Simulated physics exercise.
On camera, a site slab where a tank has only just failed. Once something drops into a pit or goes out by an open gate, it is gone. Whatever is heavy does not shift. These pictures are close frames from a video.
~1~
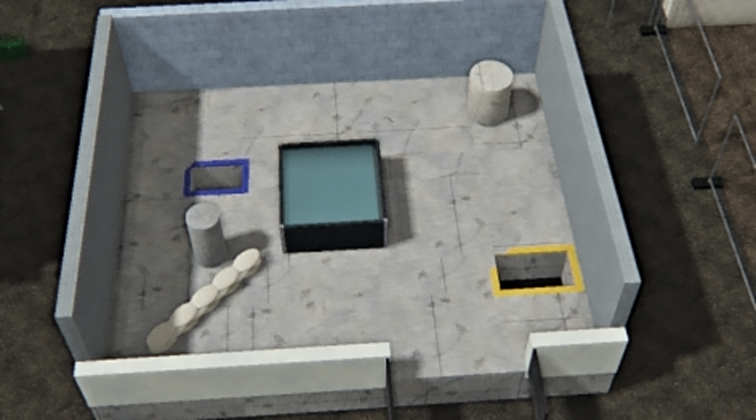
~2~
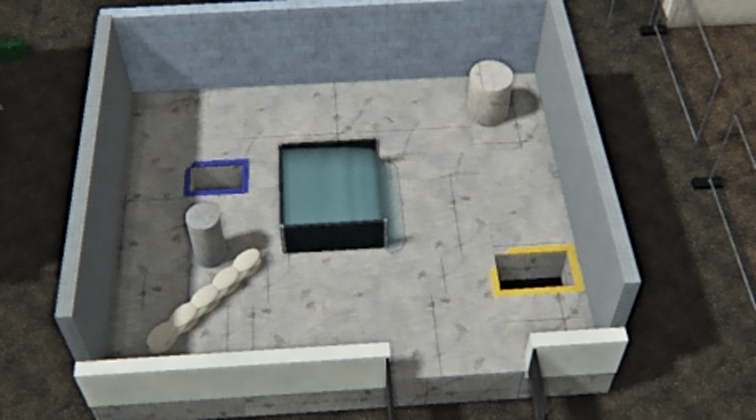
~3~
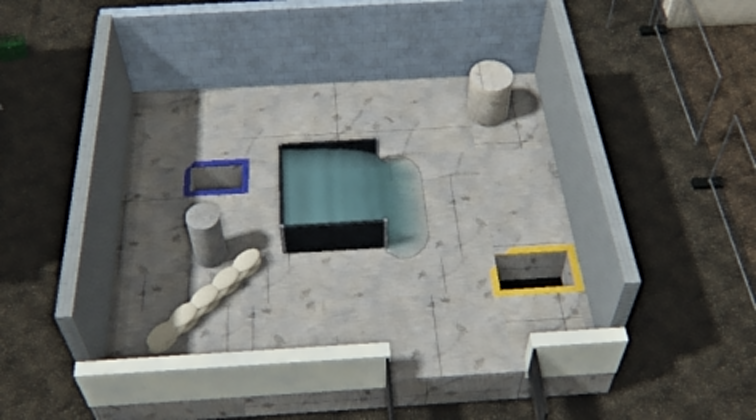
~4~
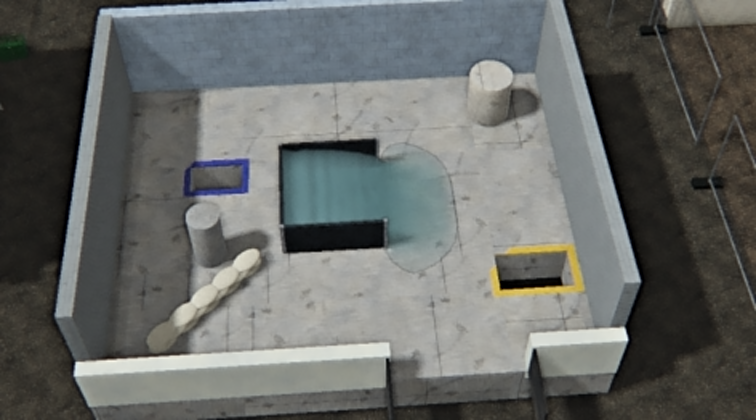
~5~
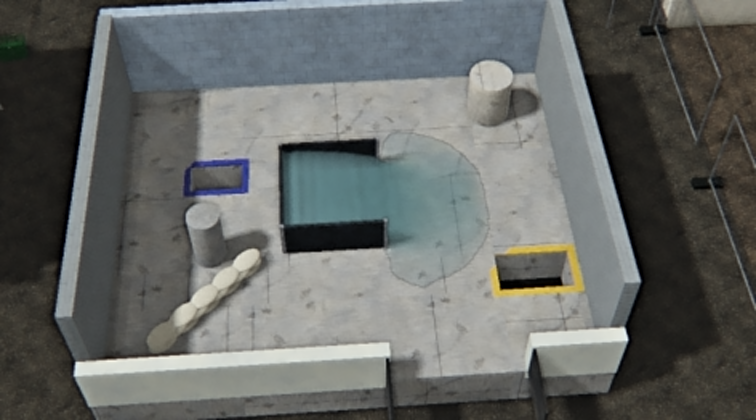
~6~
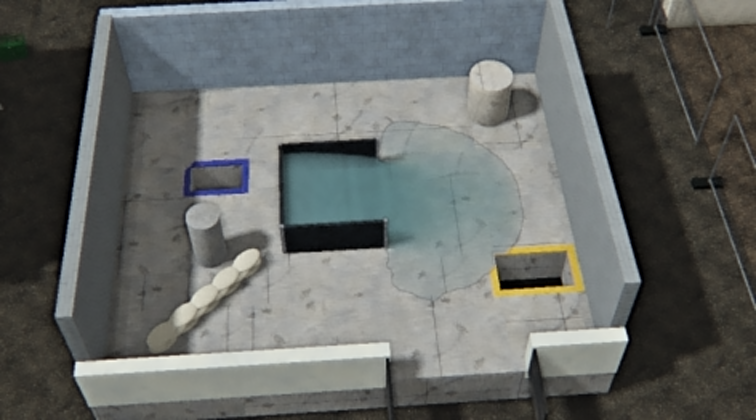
The clip shows a walled concrete slab with a tank of teal water, two cylinders, and blue- and yellow-edged pits; water pours from the tank's right side and spreads across the floor in a widening rounded sheet.
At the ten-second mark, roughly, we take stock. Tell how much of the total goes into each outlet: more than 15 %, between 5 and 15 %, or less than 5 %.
One by one: The gate will drain shy of five per cent. The yellow pit will drain in excess of fifteen per cent. The blue pit will drain shy of five per cent.
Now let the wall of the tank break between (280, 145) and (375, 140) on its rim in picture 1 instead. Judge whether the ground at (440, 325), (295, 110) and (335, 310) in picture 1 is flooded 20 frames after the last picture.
First point spared, second point swamped, third point spared.
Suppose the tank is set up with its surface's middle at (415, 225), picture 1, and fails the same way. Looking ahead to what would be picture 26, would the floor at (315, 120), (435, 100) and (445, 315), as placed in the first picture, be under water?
Going through the three spots, I'd say high and dry, swamped, high and dry.
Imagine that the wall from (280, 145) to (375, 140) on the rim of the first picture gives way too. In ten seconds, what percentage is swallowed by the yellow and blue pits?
Yellow 20 %, blue 8 %.
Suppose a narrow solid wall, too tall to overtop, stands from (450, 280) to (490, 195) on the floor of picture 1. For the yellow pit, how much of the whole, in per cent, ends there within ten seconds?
The yellow pit gets 15 per cent.
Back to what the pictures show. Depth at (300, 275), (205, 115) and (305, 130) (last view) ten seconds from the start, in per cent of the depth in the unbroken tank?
Estimated readings in sequence: 0, 4, 6 percent.
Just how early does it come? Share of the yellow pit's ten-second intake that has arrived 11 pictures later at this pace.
The figure is near 25 per cent.
A moment on, water covers 25 % of the floor; the gate 0 %, the yellow pit 3 %, the blue pit 0 %.
Next, water covers 30 % of the floor; the gate 0 %, the yellow pit 11 %, the blue pit 0 %.
Then, water covers 30 % of the floor; the gate 0 %, the yellow pit 23 %, the blue pit 0 %.
Later, water covers 50 % of the floor; the gate 1 %, the yellow pit 36 %, the blue pit 0 %.
In the end, water covers 60 % of the floor; the gate 3 %, the yellow pit 47 %, the blue pit 3 %.
